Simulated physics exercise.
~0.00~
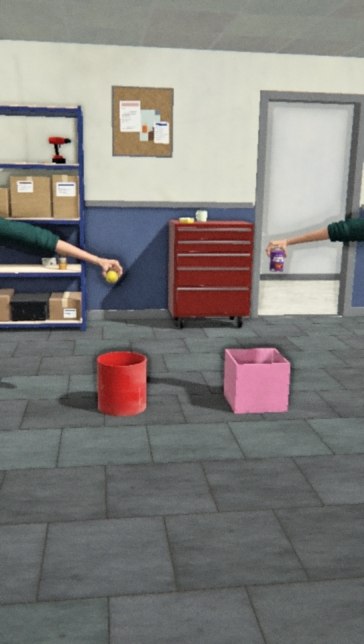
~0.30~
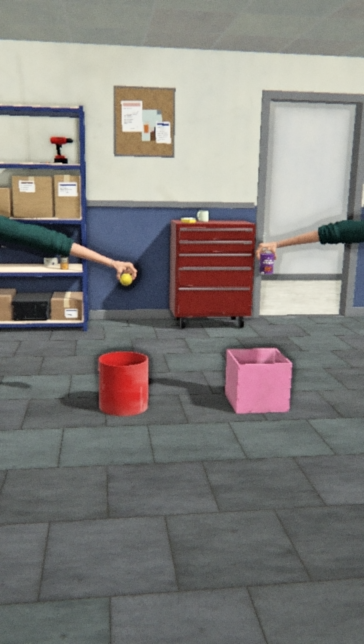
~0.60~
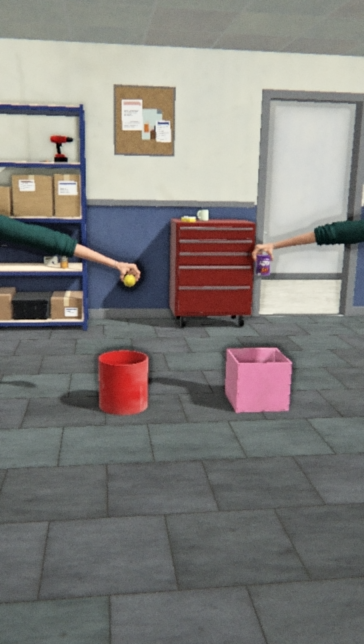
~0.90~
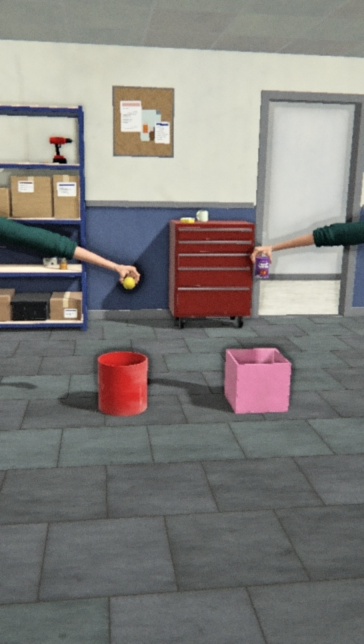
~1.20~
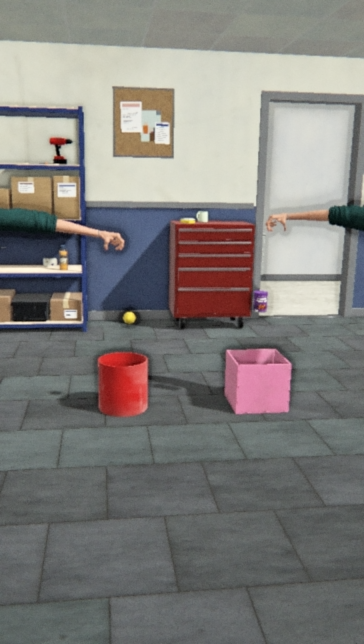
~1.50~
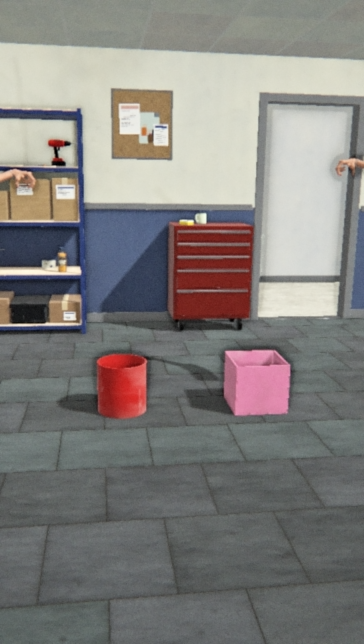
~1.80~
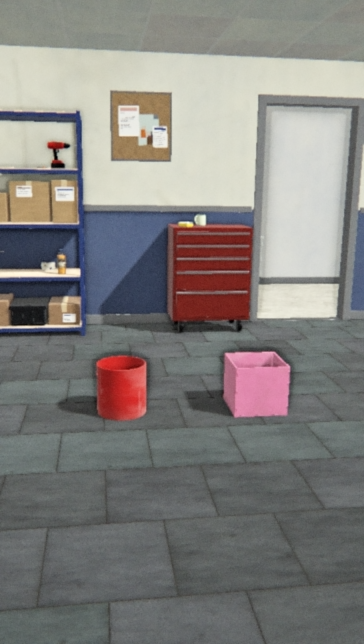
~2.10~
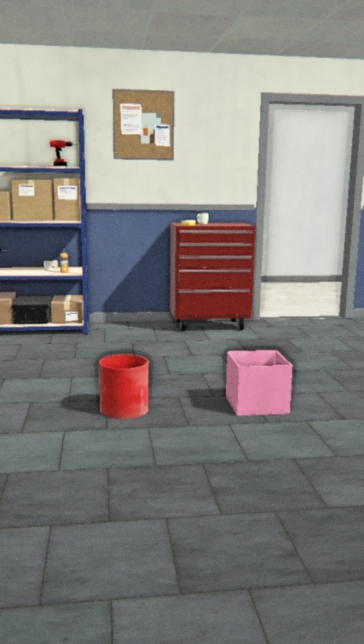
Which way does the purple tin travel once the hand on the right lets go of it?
The purple tin moves down, dropping away from the open hand toward the pink basket.
